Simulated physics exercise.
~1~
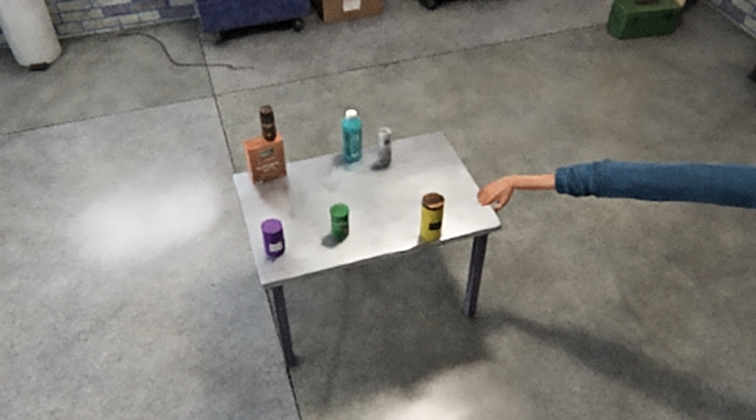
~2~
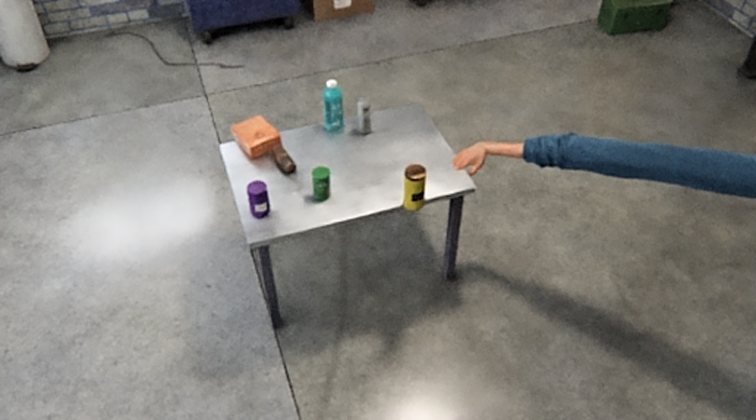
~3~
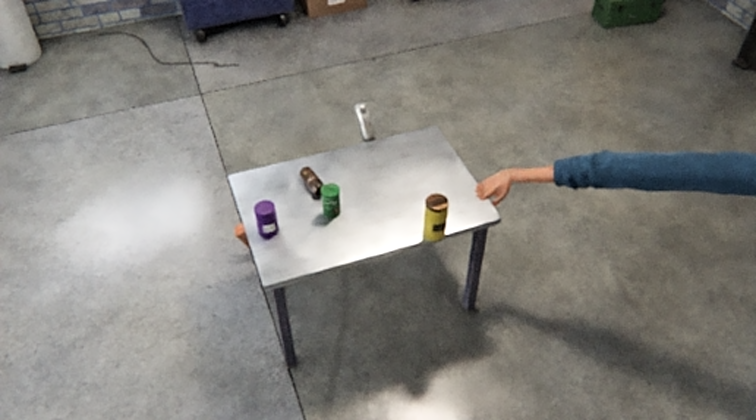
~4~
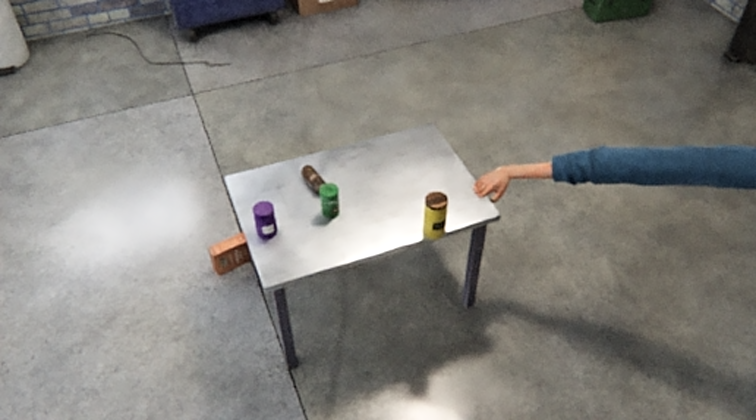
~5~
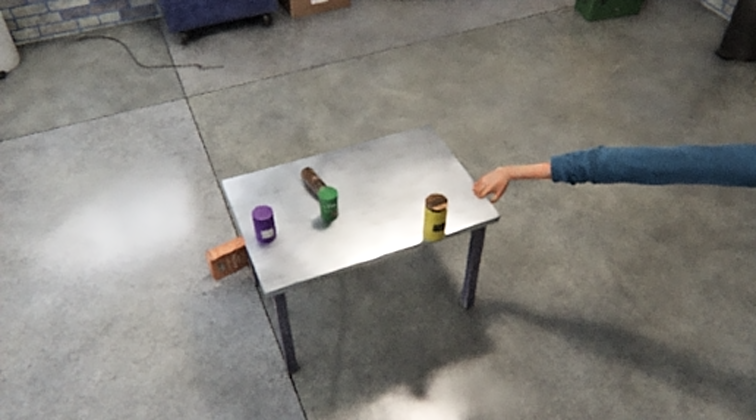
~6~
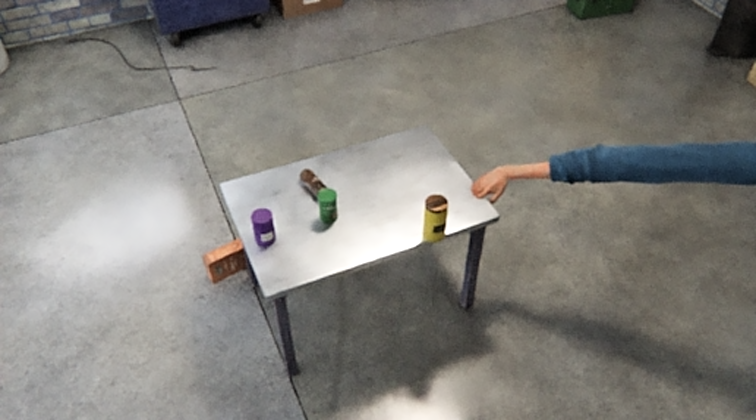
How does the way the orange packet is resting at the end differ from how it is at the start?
At the start the orange packet stands upright on the back left of the table. By the end it is lying on its side, off the table to the left.
